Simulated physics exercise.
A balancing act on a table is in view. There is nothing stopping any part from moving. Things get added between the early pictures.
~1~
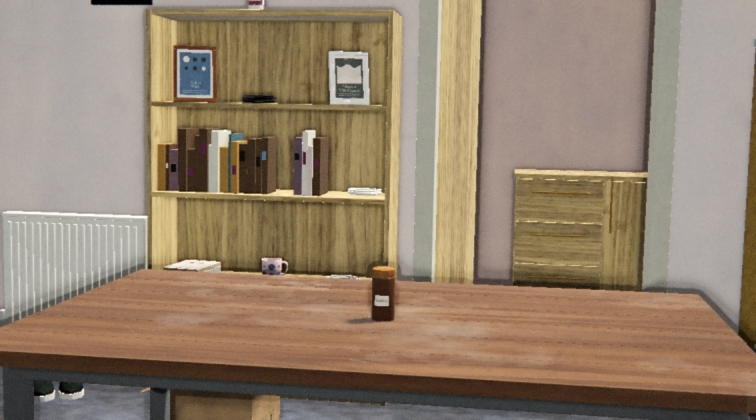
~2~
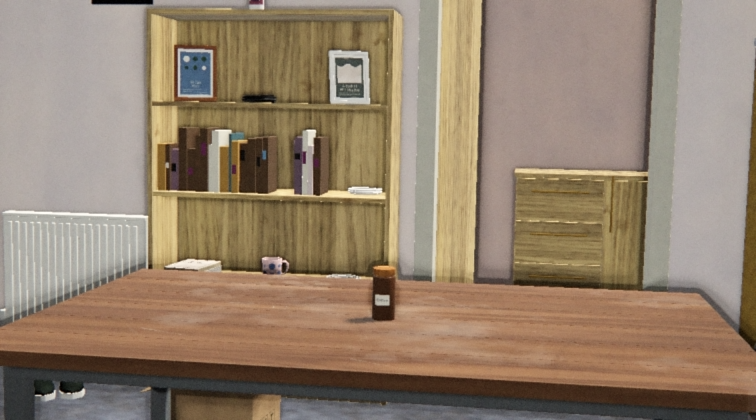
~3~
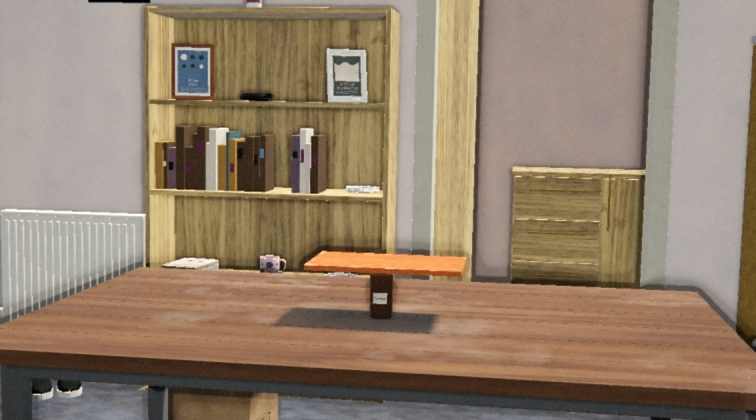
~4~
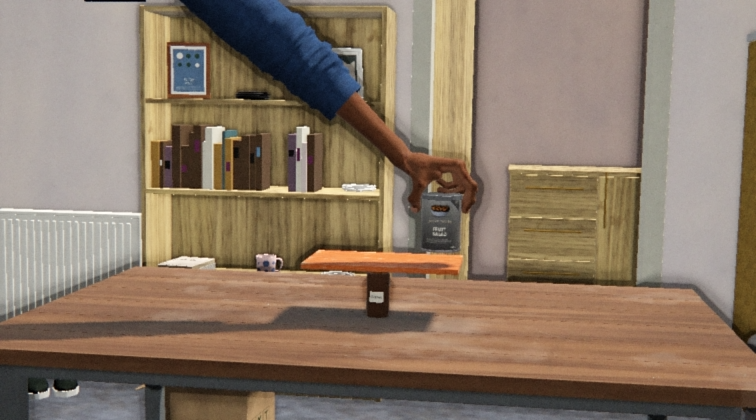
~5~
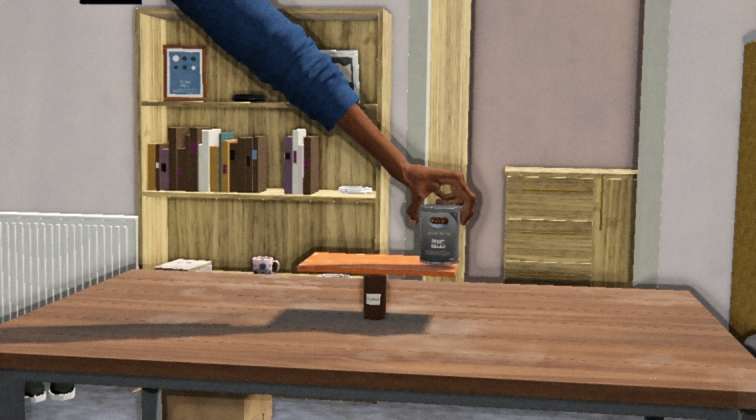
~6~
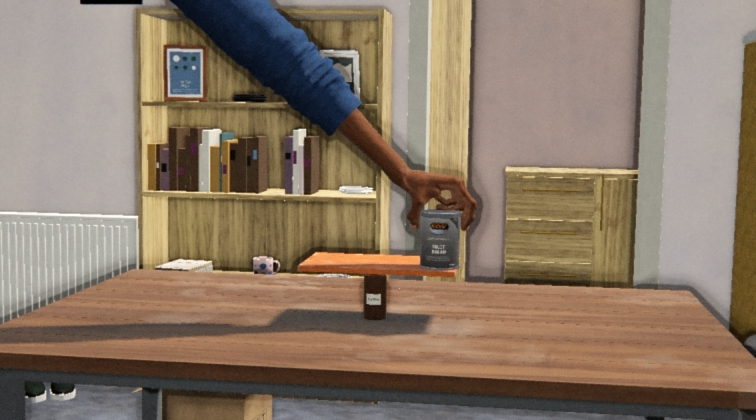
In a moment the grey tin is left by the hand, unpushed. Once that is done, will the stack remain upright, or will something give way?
It will not stay intact.
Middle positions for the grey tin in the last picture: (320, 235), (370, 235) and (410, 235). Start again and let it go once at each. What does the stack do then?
Try one: Collapse; try two: Stable; try three: Collapse.
Then, 0.30 s past the last view, grey tin now fallen; orange board rocked 42° from its first pose.
Then, 0.50 s past the last view, orange board rocked 30° from its first pose; brown shaker displaced about its own width.
Then, 0.60 s past the last view, orange board now fallen; brown shaker displaced well along.
Then, 0.80 s past the last view, brown shaker displaced well along.
Finally, fallen, grey tin and orange board; moved from the start, brown shaker. The stack comes apart.
